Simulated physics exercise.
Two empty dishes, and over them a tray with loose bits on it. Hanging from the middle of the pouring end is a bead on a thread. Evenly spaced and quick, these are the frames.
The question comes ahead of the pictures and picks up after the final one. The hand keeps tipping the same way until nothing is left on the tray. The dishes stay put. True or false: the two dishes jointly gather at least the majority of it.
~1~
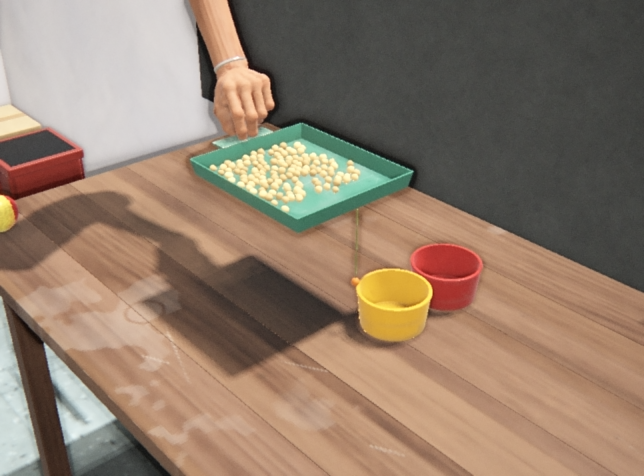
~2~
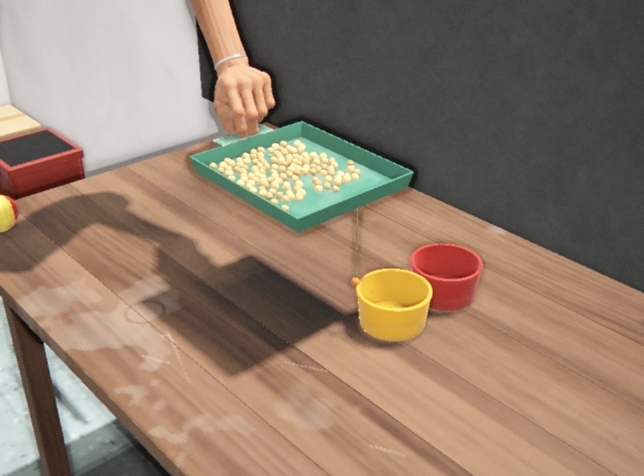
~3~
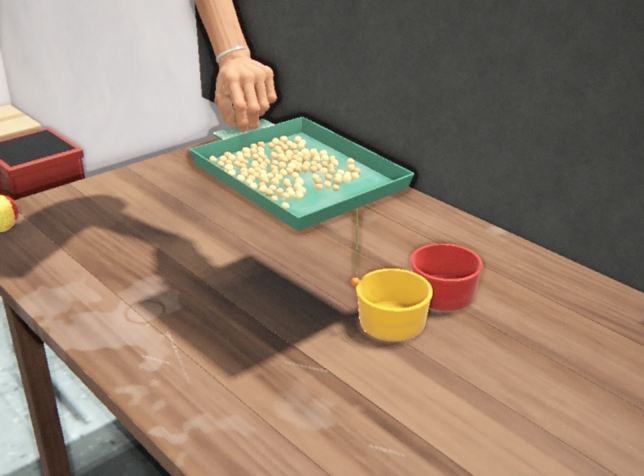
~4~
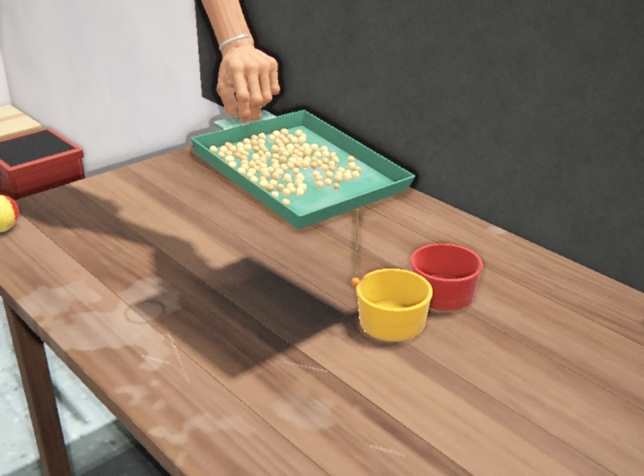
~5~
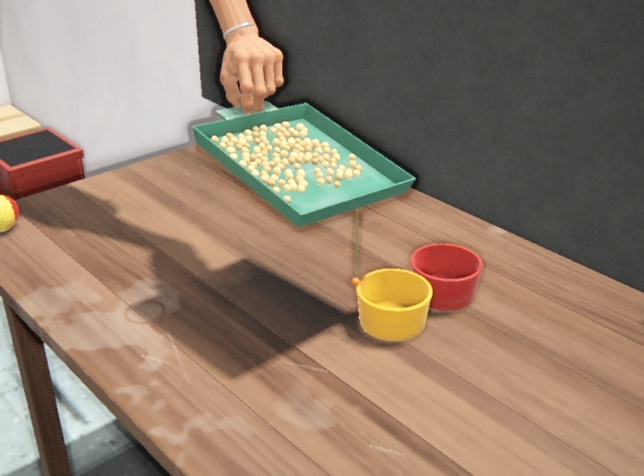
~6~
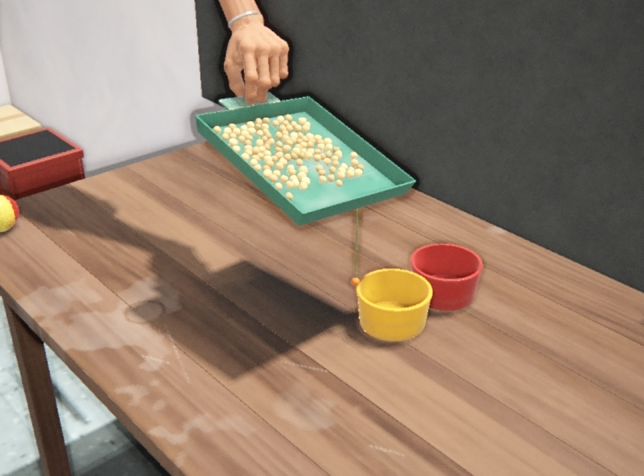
True, they gather the majority.
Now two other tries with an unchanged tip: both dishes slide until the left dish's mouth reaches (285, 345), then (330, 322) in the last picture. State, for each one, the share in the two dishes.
I'd expect some 0 percent, and then some 40 percent.
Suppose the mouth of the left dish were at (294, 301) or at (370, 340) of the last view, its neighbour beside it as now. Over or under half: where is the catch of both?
Well, a minority share the first time and a minority share the next.
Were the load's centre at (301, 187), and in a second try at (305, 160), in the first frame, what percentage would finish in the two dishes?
Respectively 70 and 70 per cent.
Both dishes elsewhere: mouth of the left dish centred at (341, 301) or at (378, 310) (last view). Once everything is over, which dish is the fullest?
Try 1: The dish at right; try 2: The dish at right.
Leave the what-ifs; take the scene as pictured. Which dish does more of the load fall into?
So the winner turns out to be the left-side one.
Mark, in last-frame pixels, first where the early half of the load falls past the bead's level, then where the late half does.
It passes near (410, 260) first and then near (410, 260).
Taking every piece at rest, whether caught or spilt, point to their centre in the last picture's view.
Once nothing moves, the middle sits near (410, 305).
Just after the last frame, tray tipped steeply; almost all on the tray; just a few in the right dish; just a few in the air.
A moment on, tray tipped right over; roughly two thirds on the tray; about a tenth in the left dish; about a tenth in the right dish; just a few outside both; about a tenth in the air.
Further on, tray tipped past a quarter turn; roughly half in the left dish; roughly a quarter in the right dish; roughly a quarter outside both.
When it is over, tray tipped past a quarter turn; roughly half in the left dish; roughly a quarter in the right dish; roughly a quarter outside both.
